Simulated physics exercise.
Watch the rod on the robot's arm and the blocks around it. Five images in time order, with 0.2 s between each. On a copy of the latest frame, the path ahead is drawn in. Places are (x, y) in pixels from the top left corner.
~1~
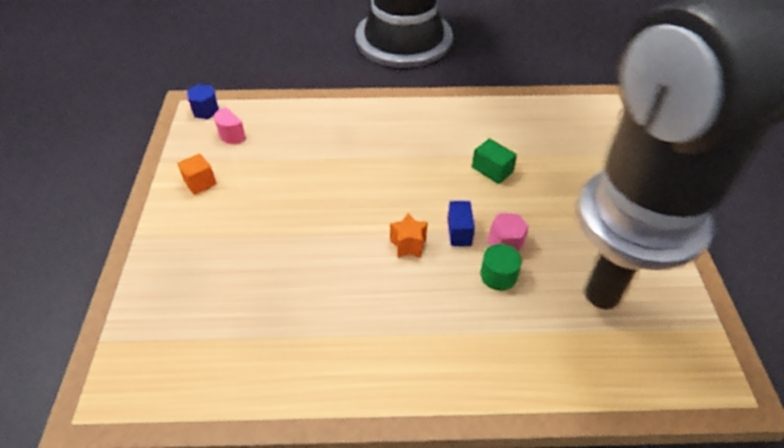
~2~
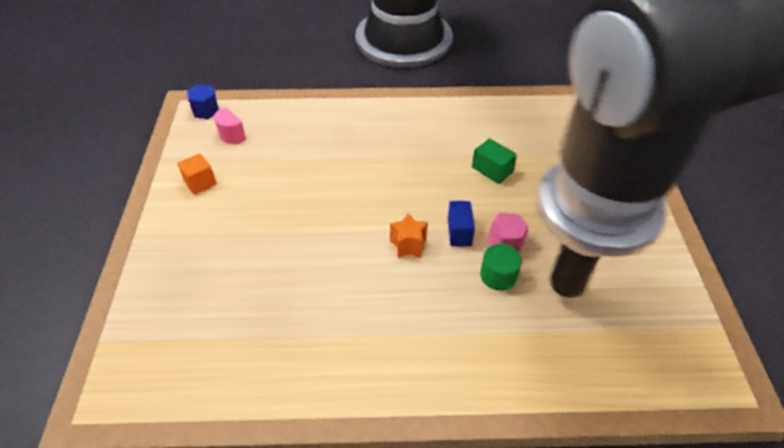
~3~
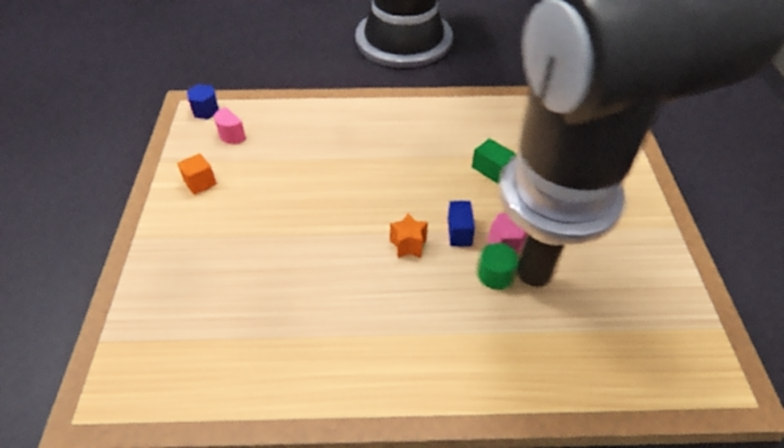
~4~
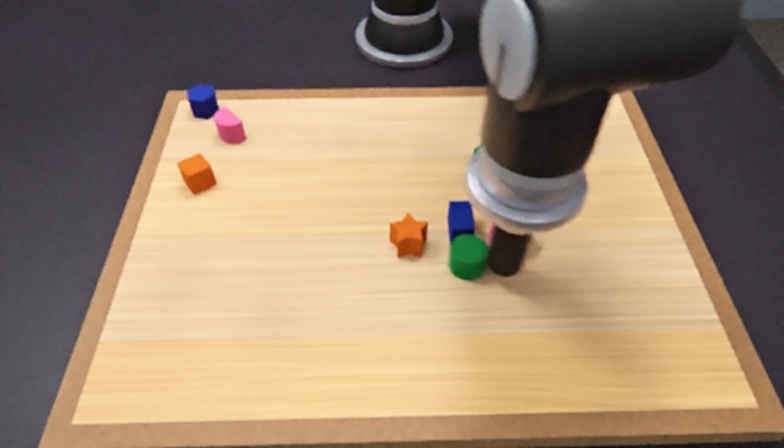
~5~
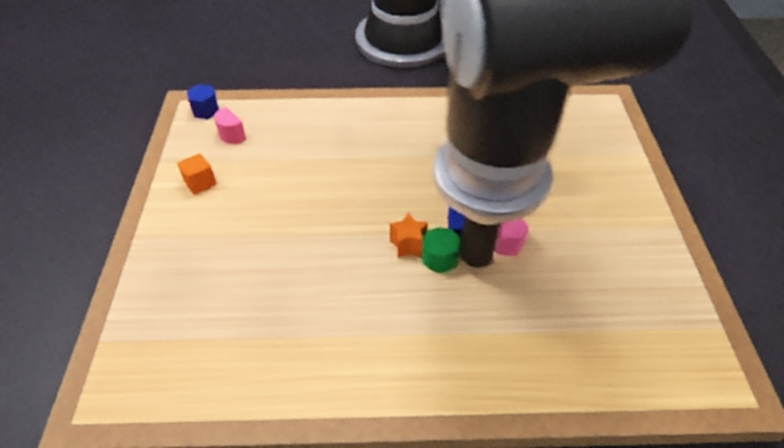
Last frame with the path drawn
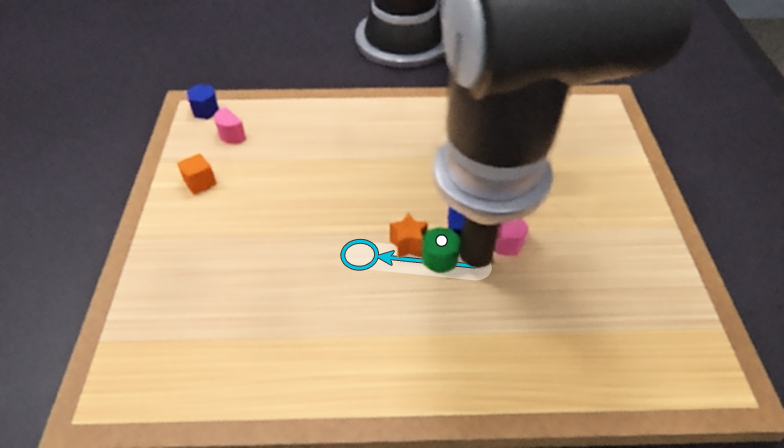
Robot arm moving its rod left across a wooden board, pushing a green round block toward an orange star-shaped block.
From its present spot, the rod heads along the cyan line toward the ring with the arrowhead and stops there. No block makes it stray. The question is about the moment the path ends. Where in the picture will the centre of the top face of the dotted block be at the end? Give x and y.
Most likely (336, 217).
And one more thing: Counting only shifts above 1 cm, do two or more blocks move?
Final answer: Yes.
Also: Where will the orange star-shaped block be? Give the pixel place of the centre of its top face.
The top centre is at (347, 194).
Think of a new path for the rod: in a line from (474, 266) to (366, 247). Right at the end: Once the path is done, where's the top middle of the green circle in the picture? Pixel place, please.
The middle of its top is at (337, 214).
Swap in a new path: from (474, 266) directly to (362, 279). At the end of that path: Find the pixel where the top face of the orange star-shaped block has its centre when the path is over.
At (372, 210).
Drawn move, straight from (474, 266) to (360, 255); the dot is on the green circle.
What follows on the original path. One third of the way, rod (437, 251); orange star-shaped block (380, 217), turned 30° clockwise; green circle (403, 235).
Two thirds of the way, rod (398, 247); orange star-shaped block (357, 204), turned 55° clockwise; green circle (367, 226).
At the end, rod (359, 243); orange star-shaped block (347, 194), turned 90° clockwise; green circle (336, 217); blue oblong still.
